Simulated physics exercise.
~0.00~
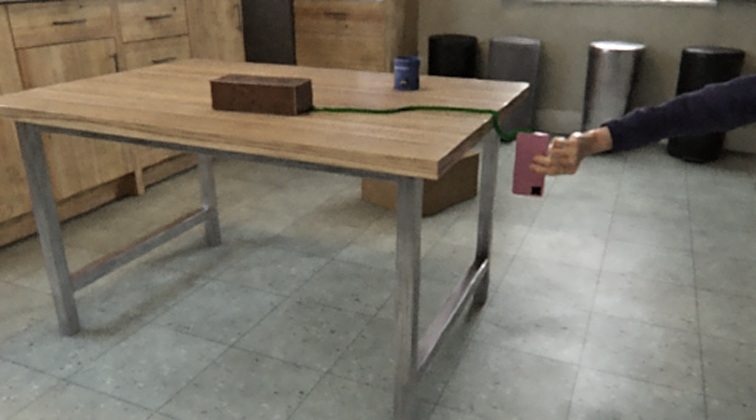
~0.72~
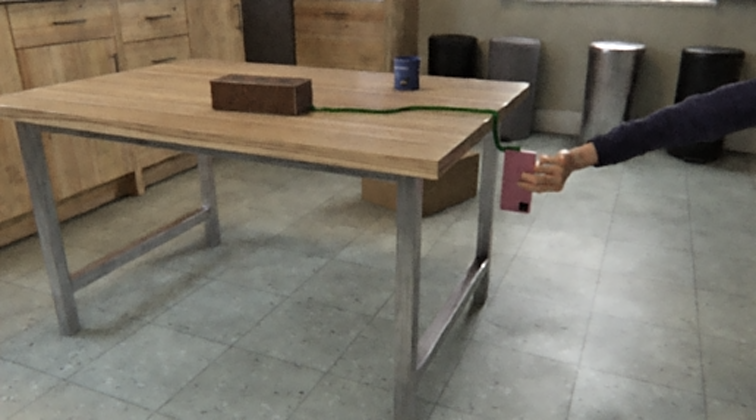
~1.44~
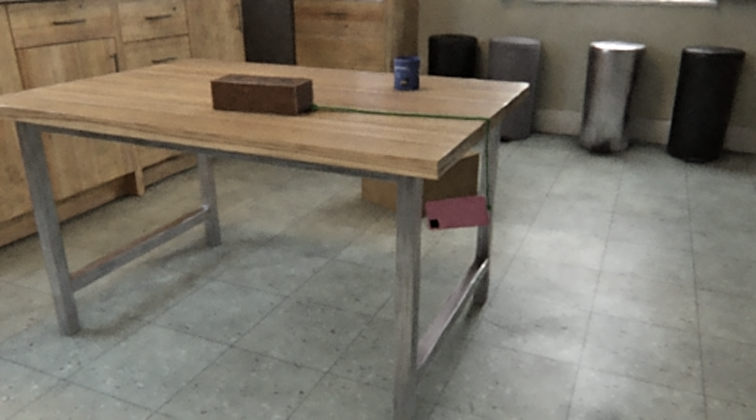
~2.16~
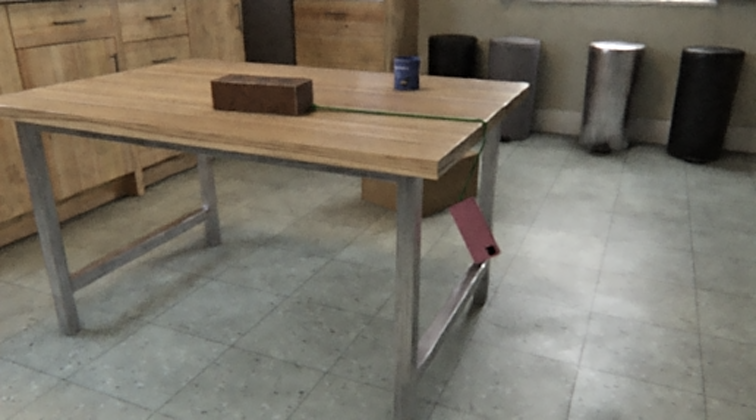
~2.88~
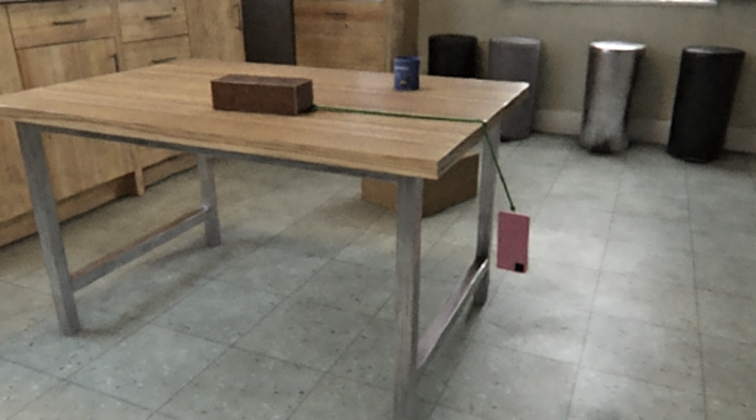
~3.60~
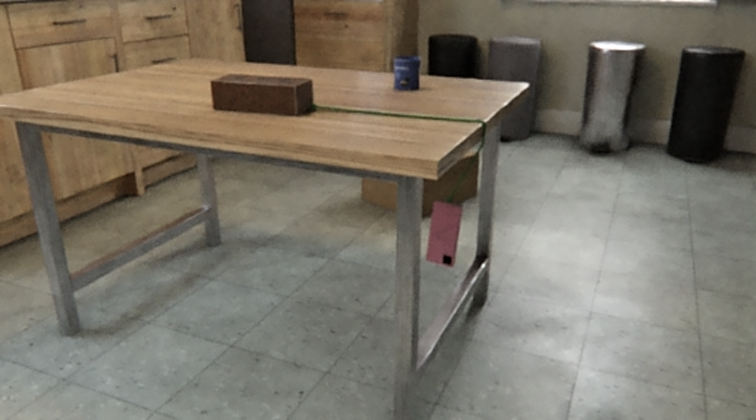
A pink phone tied by a green ribbon to a brick on a wooden table was held off the right end until the hand let go, then it dropped and swung back and forth below the edge, while the brick and blue cup stayed put.
